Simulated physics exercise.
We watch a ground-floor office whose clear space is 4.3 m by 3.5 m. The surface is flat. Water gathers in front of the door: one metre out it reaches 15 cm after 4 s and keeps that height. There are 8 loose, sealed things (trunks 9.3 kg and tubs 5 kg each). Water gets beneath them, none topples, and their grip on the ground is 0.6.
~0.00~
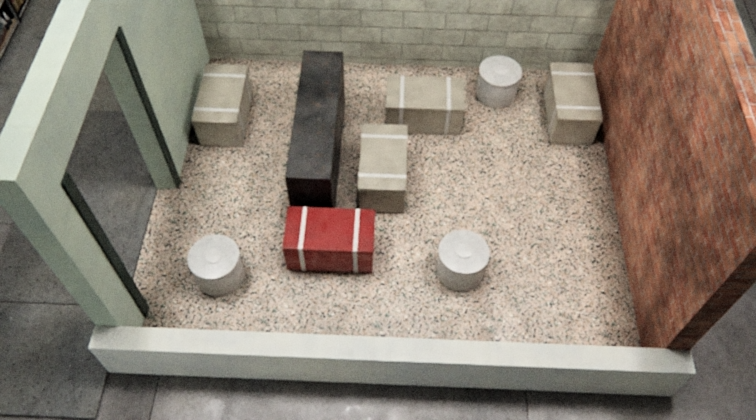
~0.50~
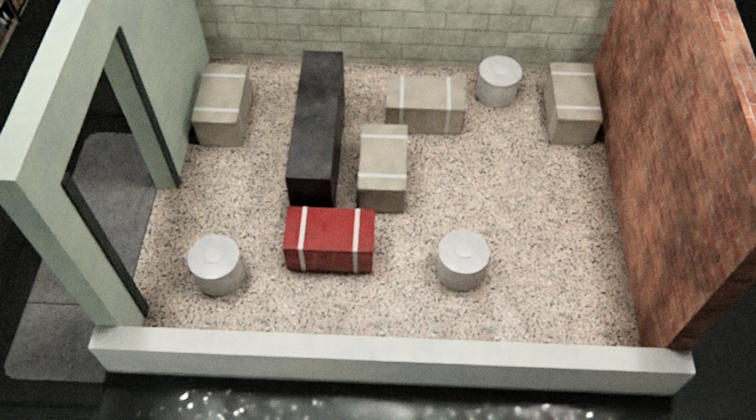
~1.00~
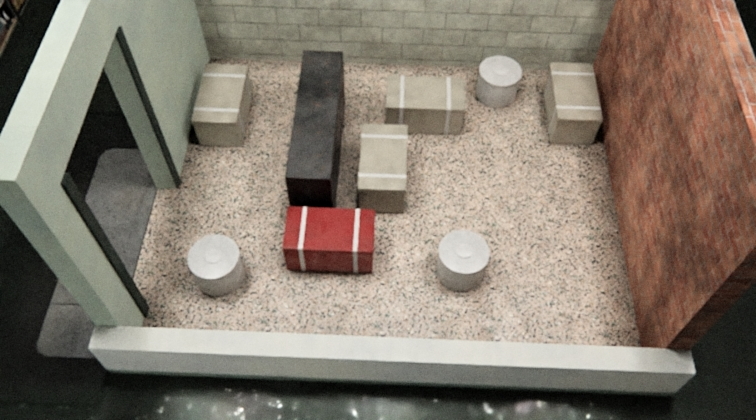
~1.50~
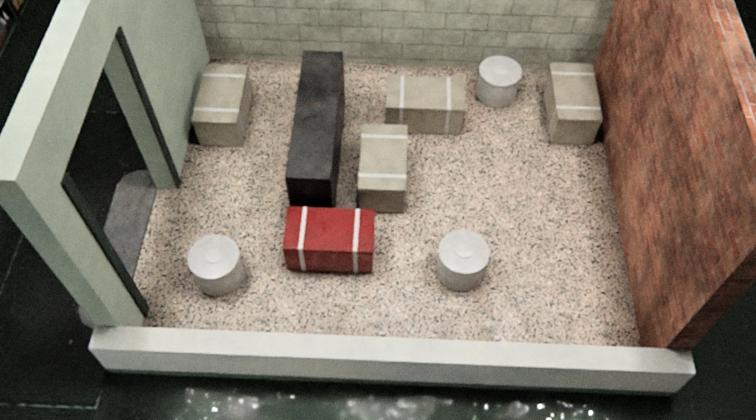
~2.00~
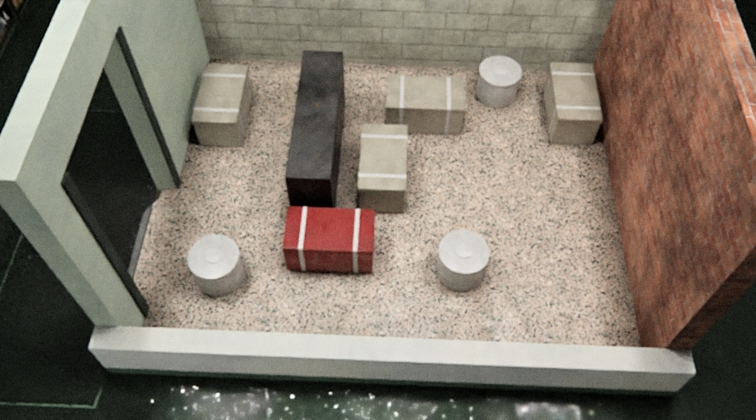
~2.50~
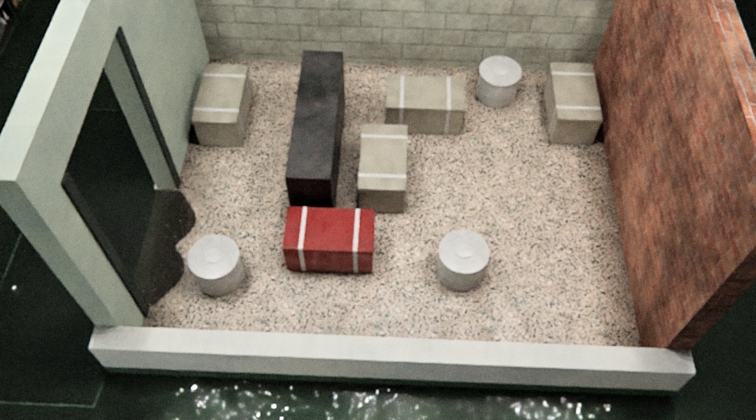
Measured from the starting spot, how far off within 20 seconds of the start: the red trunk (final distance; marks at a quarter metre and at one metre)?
Red trunk travels far.
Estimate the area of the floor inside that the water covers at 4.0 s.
Some 2.5 m2.
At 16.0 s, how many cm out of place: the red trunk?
Roughly 150 cm by then.
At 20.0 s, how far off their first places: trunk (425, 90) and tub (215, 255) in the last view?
In turn: 40 cm, 250 cm.
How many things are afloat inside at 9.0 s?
4 of them.
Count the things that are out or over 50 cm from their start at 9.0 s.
By then 3.
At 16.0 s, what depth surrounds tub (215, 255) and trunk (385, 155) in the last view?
Roughly 10 and 11 cm.
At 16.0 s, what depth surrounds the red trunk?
Roughly 7 cm.
After 4.0 s the red trunk is near (330, 229), 0.0 m from its start, aground; 0 afloat.
After 9.0 s the red trunk is near (589, 277), 2.3 m from its start, afloat; 4 afloat.
After 16.0 s the red trunk is near (455, 135), 1.6 m from its start, afloat; 8 afloat.
After 20.0 s the red trunk is near (457, 126), 1.7 m from its start, afloat; 8 afloat.
